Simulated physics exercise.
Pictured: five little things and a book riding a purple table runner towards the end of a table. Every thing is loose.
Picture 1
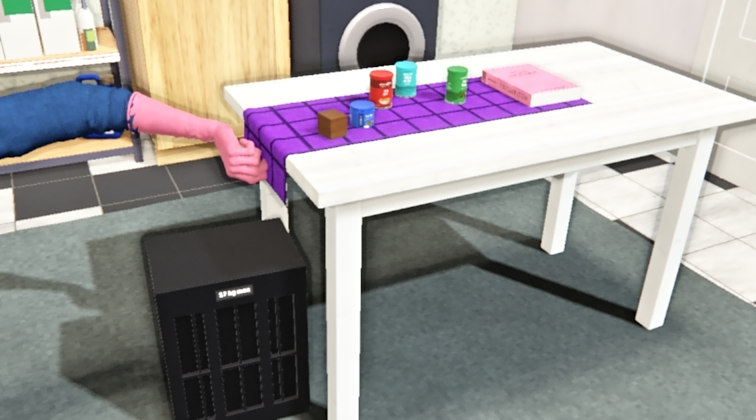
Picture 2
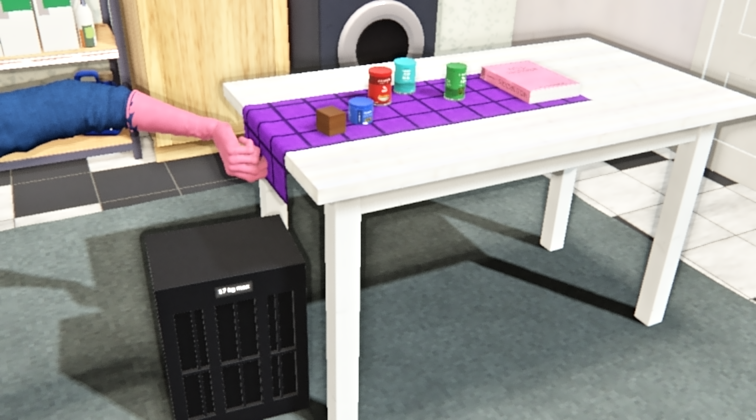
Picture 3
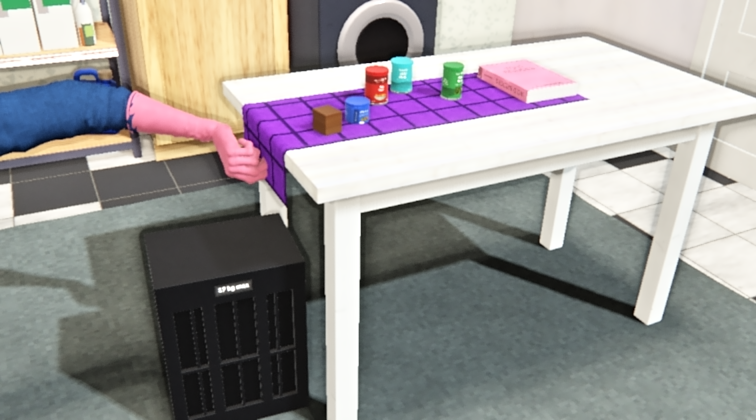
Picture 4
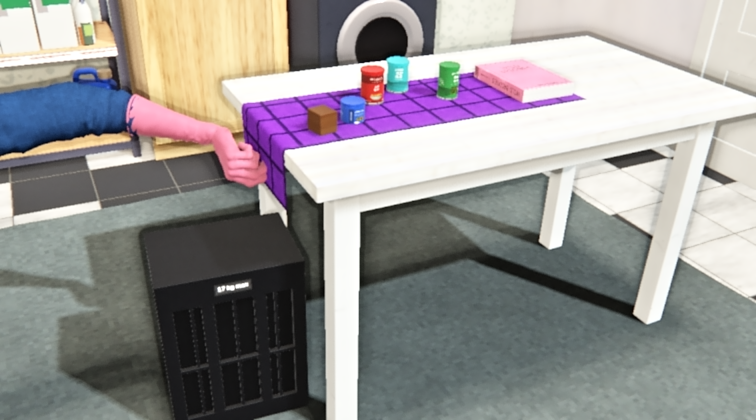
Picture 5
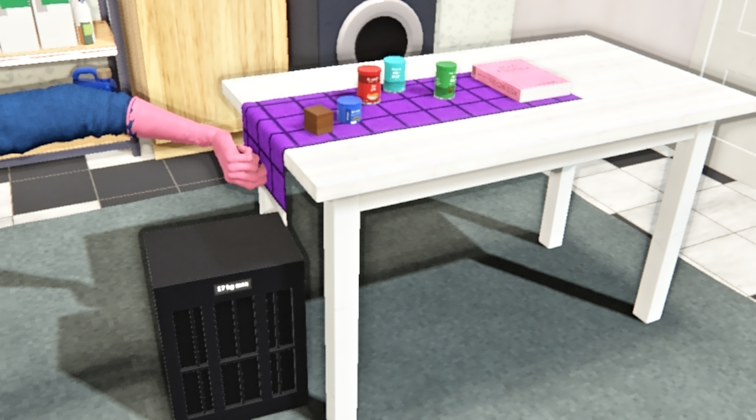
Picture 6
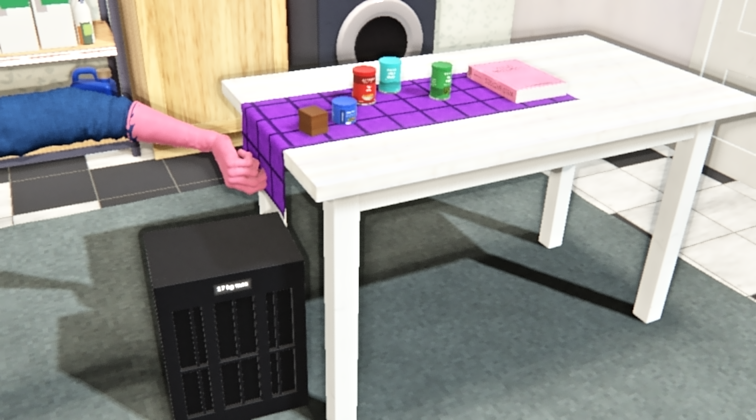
A pink-gloved hand gripped the hanging end of a purple runner on a white table and slowly drew it down, carrying a brown cube, four colored cans and a pink book slightly left.
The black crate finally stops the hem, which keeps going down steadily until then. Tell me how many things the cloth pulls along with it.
It pulls along one.
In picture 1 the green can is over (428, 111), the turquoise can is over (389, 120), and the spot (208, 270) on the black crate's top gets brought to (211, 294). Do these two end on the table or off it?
Observed: Green can remains seated; turquoise can remains seated.
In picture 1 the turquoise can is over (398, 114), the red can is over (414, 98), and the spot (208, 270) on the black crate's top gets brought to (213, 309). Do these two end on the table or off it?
Outcome for the turquoise can: It stays. Outcome for the red can: It stays.
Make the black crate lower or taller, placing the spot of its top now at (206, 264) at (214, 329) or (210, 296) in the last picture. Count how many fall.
Numbers: 3; 2.
Early on, hem on the crate; brown cube gone.
Finally, hem on the crate; brown cube gone. The table loses one.
